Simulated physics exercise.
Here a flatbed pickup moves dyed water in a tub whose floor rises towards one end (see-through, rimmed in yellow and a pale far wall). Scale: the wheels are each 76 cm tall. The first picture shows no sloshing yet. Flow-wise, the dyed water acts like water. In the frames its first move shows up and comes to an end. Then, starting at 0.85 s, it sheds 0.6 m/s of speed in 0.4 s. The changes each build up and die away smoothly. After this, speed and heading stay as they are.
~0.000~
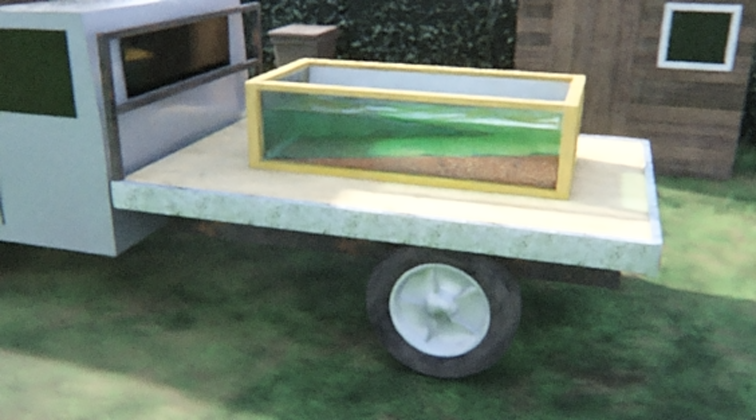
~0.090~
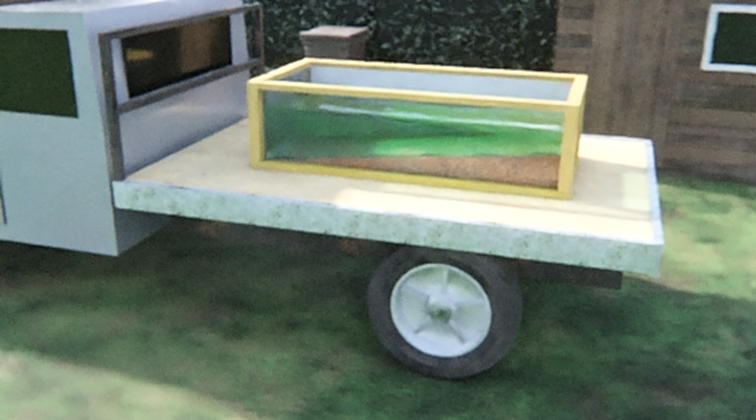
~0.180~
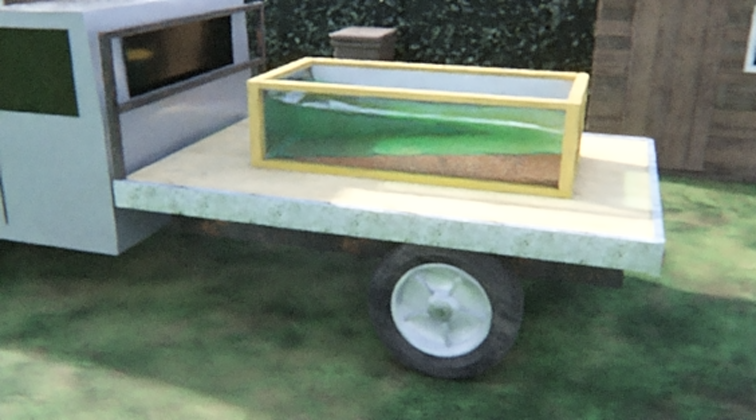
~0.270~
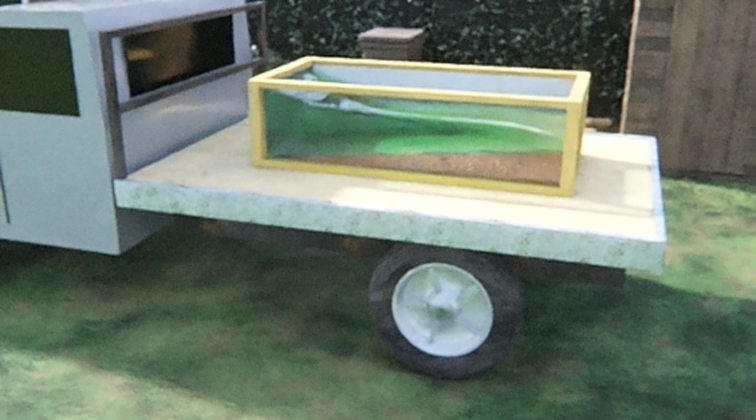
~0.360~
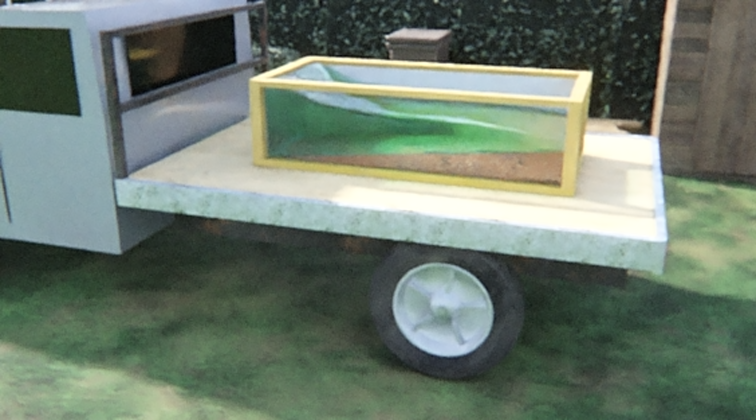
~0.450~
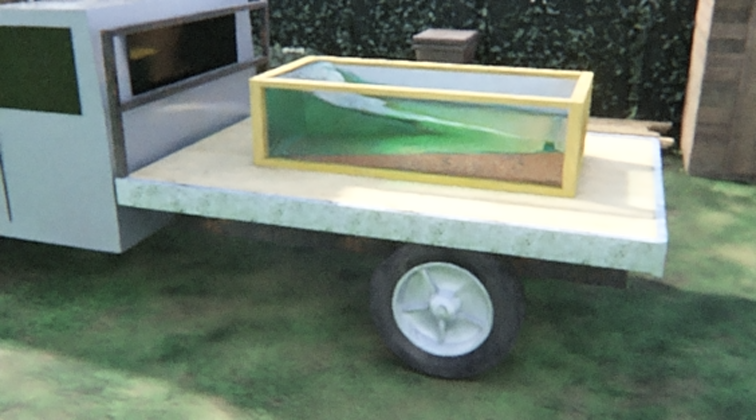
Flatbed pickup rolling left past a hedge and wooden shed, as green water in its yellow-rimmed clear tub heaps towards the cab.
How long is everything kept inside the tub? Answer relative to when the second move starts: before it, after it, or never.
Never.
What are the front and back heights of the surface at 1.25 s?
At the front 42 cm, at the back 18 cm.
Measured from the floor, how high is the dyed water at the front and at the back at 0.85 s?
Roughly 36 cm in front and 20 cm behind.
After 0.85 s it stands 20 cm high behind and 37 cm in front; all of it is still inside.
After 1.25 s it stands 17 cm high behind and 42 cm in front; all of it is still inside.
After 1.75 s it stands 34 cm high behind and 28 cm in front; all of it is still inside.
After 4.24 s all of it is still inside.
